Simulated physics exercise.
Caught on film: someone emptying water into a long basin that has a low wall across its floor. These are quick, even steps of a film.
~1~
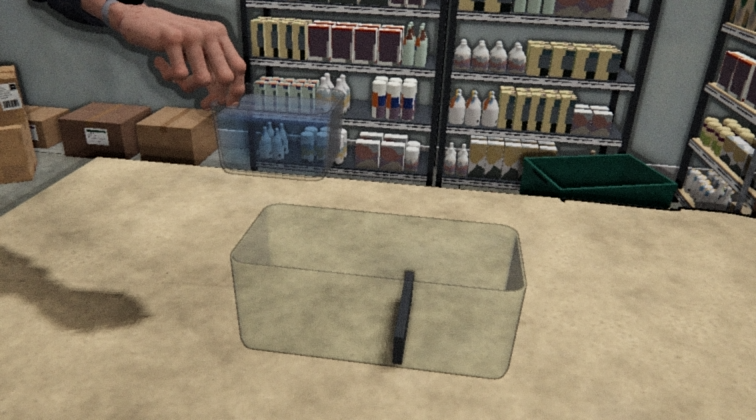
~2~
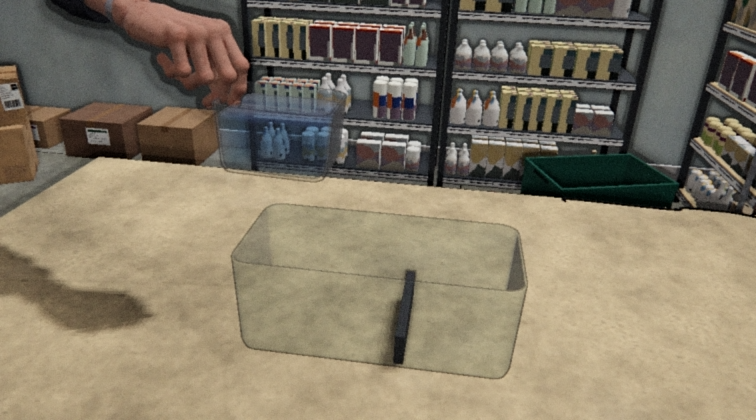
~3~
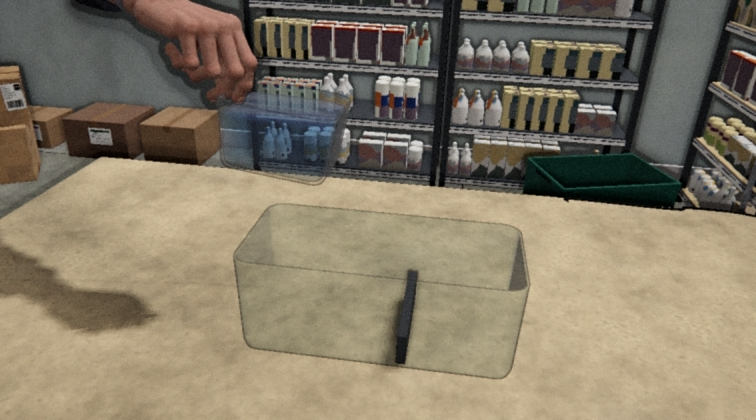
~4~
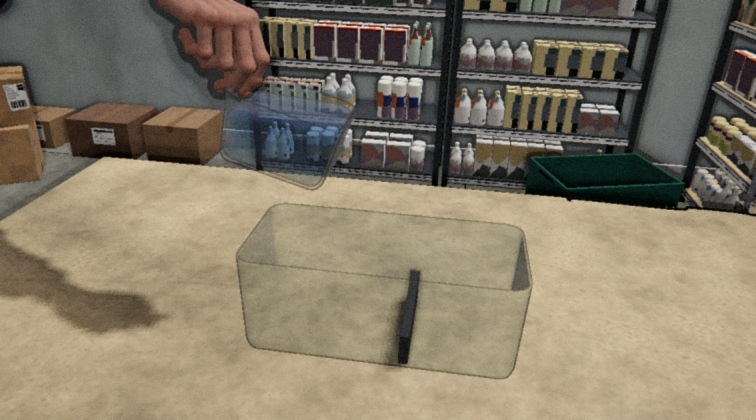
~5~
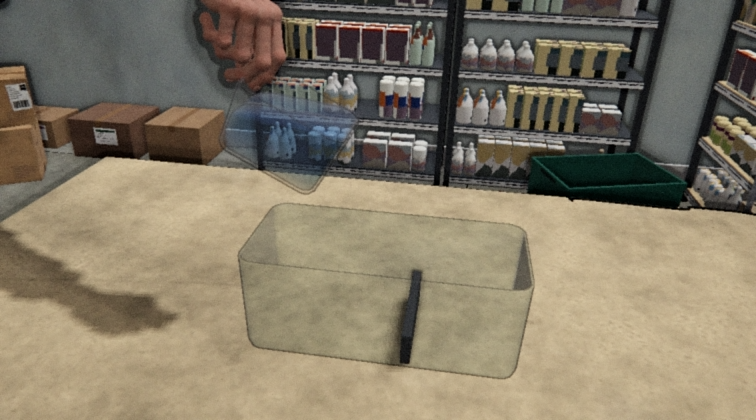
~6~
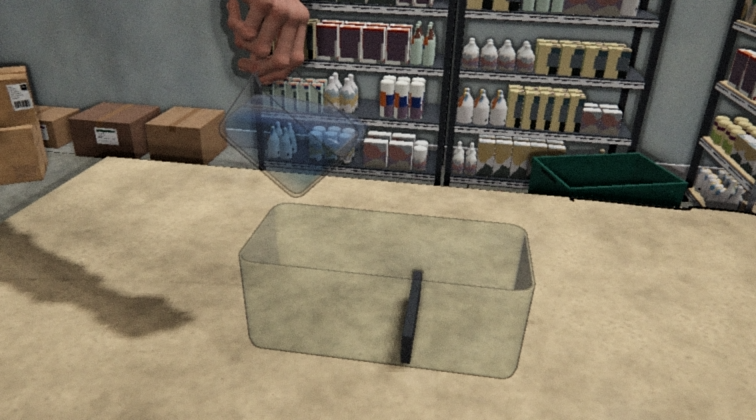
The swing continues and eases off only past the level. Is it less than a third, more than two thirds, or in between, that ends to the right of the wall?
In the end less than a third is right of the wall.
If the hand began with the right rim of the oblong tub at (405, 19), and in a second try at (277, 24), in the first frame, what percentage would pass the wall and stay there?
The first gives 70 %, the second 15 %.
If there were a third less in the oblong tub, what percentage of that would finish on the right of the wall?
Near 10 %.
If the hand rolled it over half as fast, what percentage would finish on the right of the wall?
Roughly 35 in a hundred.
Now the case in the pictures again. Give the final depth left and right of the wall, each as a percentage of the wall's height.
Left about 50, right about 20.
A moment on, the oblong tub is tipped right over and 14 per cent is still to pour, 48 is left of the wall and 4 right of it.
Next, the oblong tub is tipped right over and 0 per cent is still to pour, 85 is left of the wall and 8 right of it.
Then the oblong tub is tipped right over and 0 per cent is still to pour, 77 is left of the wall and 17 right of it.
Later the oblong tub is tipped right over and 0 per cent is still to pour, 77 is left of the wall and 17 right of it.
At rest 77 per cent lies left of the wall, 18 right of it and 5 outside.
